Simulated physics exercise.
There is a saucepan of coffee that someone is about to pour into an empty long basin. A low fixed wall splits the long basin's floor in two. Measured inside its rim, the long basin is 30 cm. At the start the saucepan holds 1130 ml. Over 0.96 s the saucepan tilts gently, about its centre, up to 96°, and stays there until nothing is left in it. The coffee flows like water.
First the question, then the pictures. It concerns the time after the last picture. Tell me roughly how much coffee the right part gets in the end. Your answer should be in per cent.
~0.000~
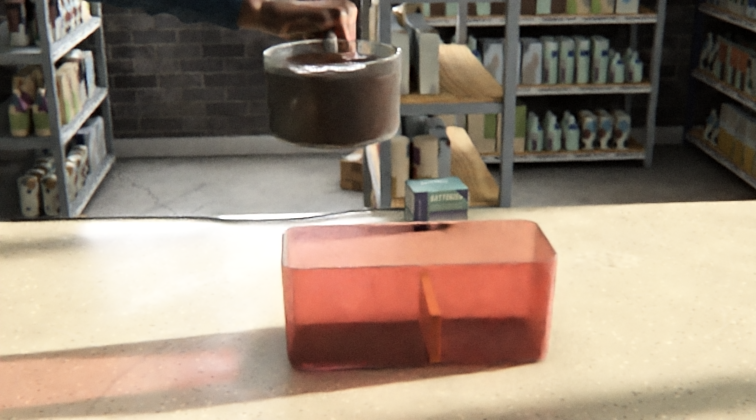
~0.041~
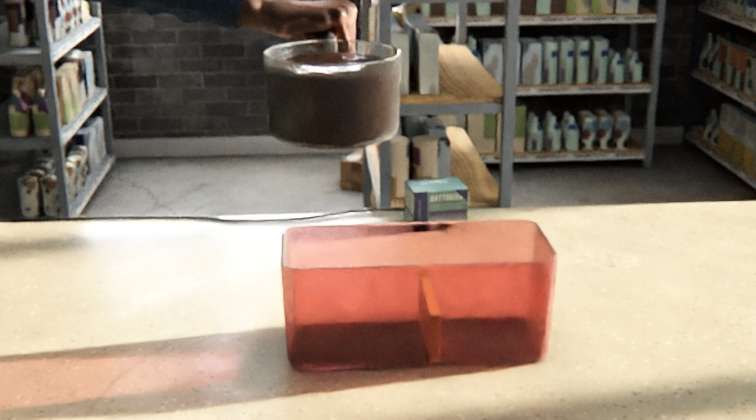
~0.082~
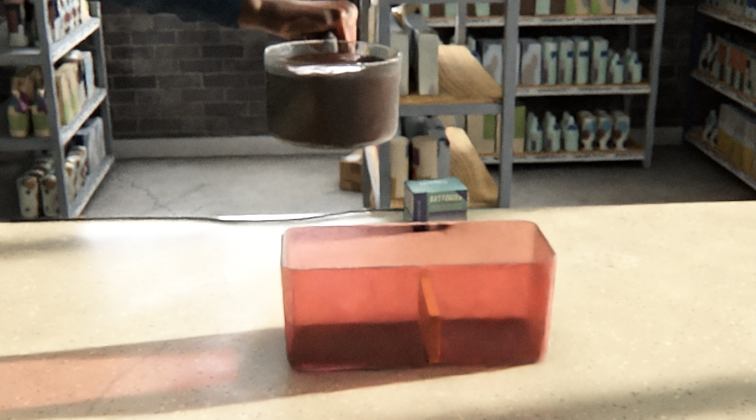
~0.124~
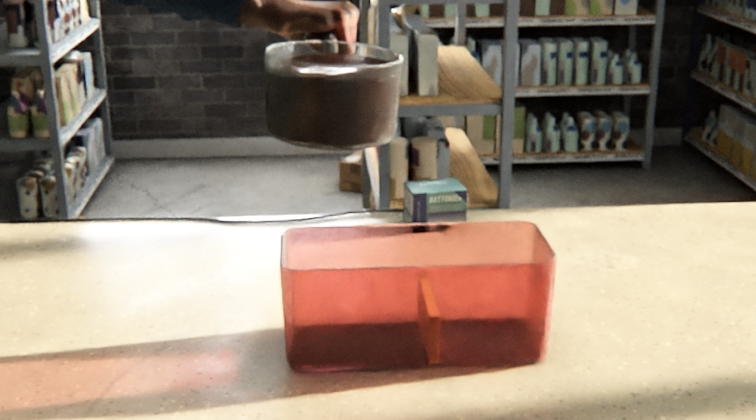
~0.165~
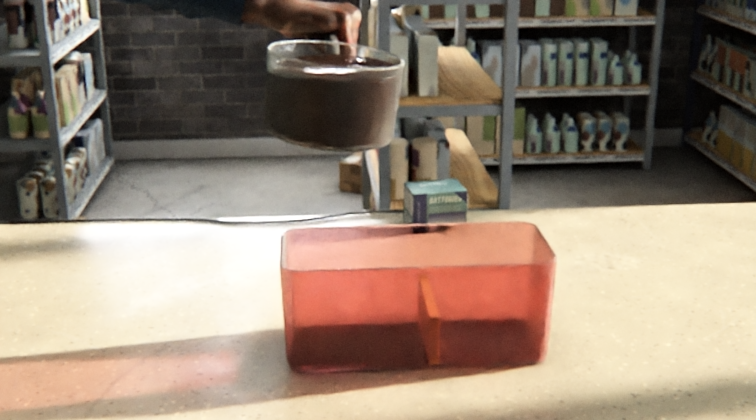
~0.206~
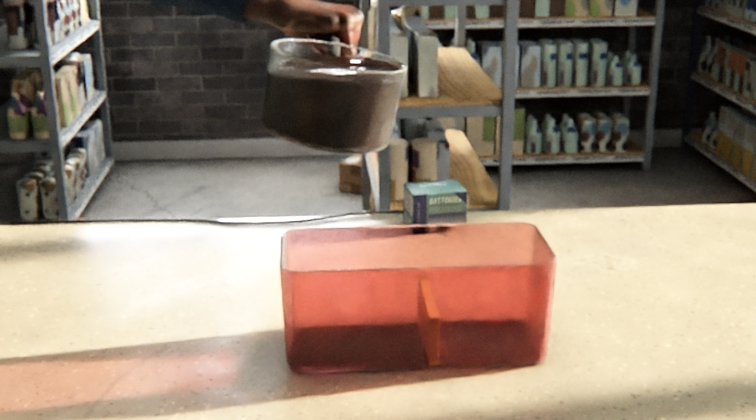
It gets about 87 per cent.
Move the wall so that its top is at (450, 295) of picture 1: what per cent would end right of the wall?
That would be about 60 in a hundred, I'd say.
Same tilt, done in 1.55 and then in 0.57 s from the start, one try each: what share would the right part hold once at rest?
First 90, then 75 per cent.
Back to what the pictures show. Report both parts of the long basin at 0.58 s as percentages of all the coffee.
About 0 left, about 4 right.
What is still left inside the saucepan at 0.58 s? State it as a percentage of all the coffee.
Around 68 in a hundred.
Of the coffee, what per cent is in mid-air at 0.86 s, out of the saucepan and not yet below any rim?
Near 22 per cent, I'd say.
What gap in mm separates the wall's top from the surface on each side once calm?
Left side: Around 54 mm. Right side: Around 0 mm.
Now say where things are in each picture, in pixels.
In the first picture, tilt 0°; pouring edge (400, 53); surface from (269, 65) to (397, 63); the long basin's rim runs from (283, 249) to (547, 240); the wall's top is at (429, 294).
In the second picture, tilt 0°; pouring edge (400, 53); surface from (269, 65) to (397, 63).
In the third picture, tilt 2°; pouring edge (400, 55); surface from (268, 65) to (397, 64).
In the fourth picture, tilt 4°; pouring edge (401, 58); surface from (269, 66) to (398, 65).
In the fifth picture, tilt 7°; pouring edge (403, 63); surface from (271, 66) to (399, 67).
In the sixth picture, tilt 11°; pouring edge (404, 68); surface from (270, 68) to (401, 68).
Then, 0.58 s in, the tilt is 64° and 68 per cent is still to pour, 0 is left of the wall and 4 right of it.
Then, 0.86 s in, the tilt is 93° and 19 per cent is still to pour, 1 is left of the wall and 58 right of it.
Then, 1.15 s in, the tilt is 96° and 4 per cent is still to pour, 5 is left of the wall and 86 right of it.
Then, 1.46 s in, the tilt is 96° and 1 per cent is still to pour, 8 is left of the wall and 90 right of it.
Finally, 12 per cent lies left of the wall, 87 right of it and 1 outside.
